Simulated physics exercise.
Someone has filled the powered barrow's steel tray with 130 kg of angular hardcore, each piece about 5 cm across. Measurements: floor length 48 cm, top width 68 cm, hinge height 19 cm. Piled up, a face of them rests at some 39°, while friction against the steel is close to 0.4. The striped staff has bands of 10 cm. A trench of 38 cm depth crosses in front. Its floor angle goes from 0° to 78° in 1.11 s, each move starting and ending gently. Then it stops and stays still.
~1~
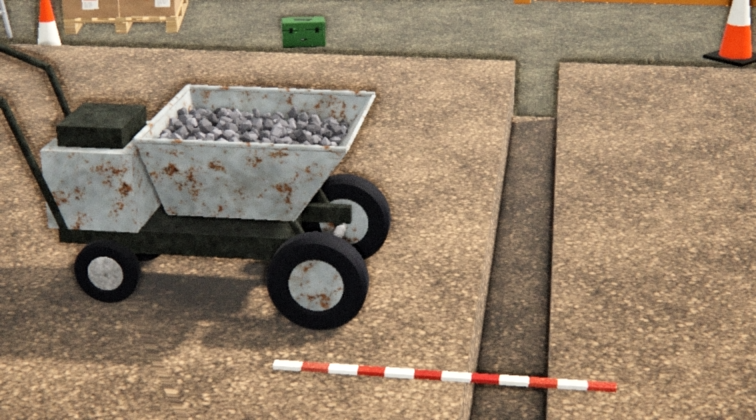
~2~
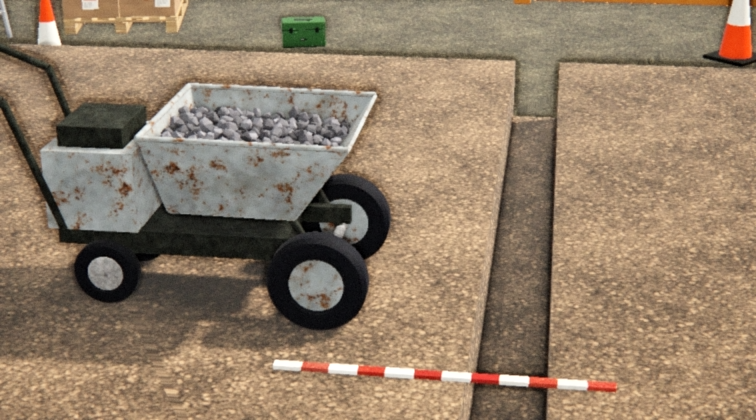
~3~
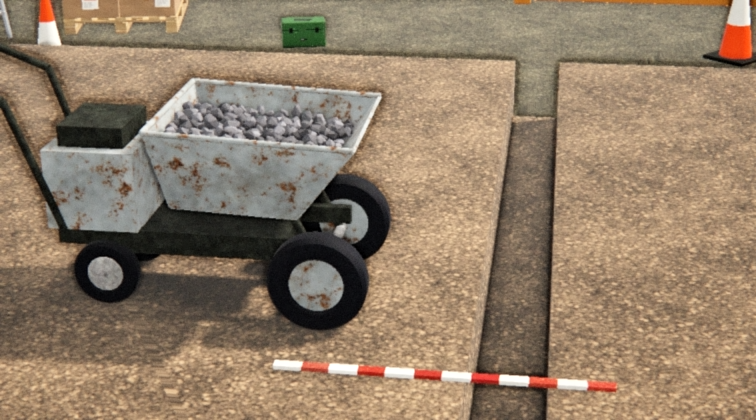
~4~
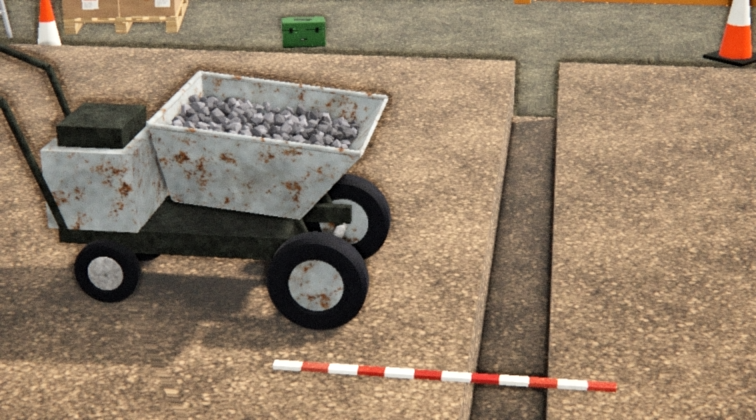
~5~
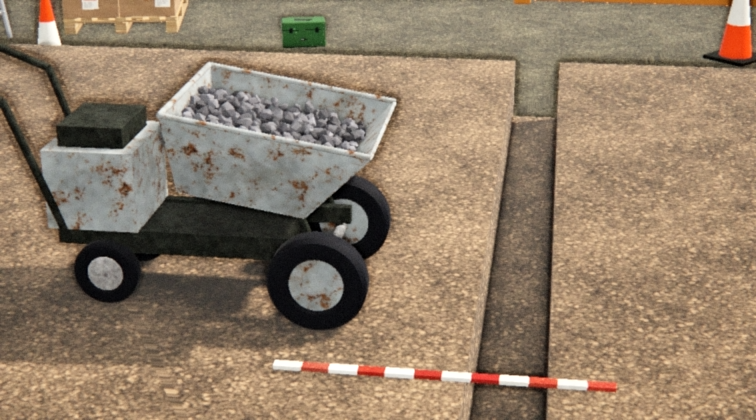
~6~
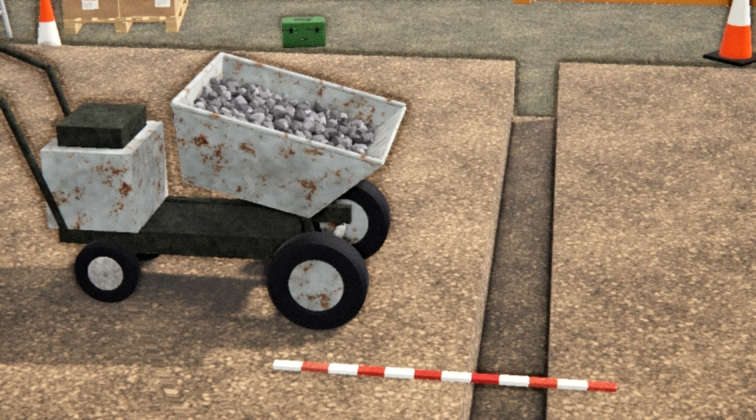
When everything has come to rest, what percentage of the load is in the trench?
About 93 per cent.
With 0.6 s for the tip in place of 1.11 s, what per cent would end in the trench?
Then roughly 65 percent.
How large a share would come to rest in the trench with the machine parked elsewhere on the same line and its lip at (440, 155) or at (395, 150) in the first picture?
Roughly 10 percent for the first, and 60 percent for the second.
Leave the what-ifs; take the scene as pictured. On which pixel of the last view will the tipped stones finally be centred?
Their middle lands near (515, 360).
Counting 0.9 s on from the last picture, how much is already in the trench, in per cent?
By then, around 35 percent.
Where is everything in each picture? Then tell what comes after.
The tray is at 0°, its lip at (347, 150); the top of the load is at (242, 121), in the first frame.
Lip at (348, 150), floor tilted 1°, highest stones at (218, 118), in the second frame.
The tray is at 3°, its lip at (353, 152); the top of the load is at (208, 112), in the third frame.
The tray is at 5°, its lip at (361, 154); the top of the load is at (211, 106), in the fourth frame.
Lip at (371, 158), floor tilted 9°, highest stones at (215, 99), in the fifth frame.
The tray is at 14°, its lip at (382, 164); the top of the load is at (224, 90), in the sixth frame.
Then, 0.5 s after the last picture the floor is at 66°, 100 % in the tray; the foremost stones are at (472, 238).
Then, 0.9 s after the last picture the floor is at 78°, 62 % in the tray, 34 % in the trench, 4 % past the trench; the foremost stones are at (590, 308).
Then, 1.3 s after the last picture the floor is at 78°, 29 % in the tray, 64 % in the trench, 7 % past the trench; the foremost stones are at (678, 302).
Then, 3.2 s after the last picture the floor is at 78°, 0 % in the tray, 93 % in the trench, 7 % past the trench; the foremost stones are at (697, 299).
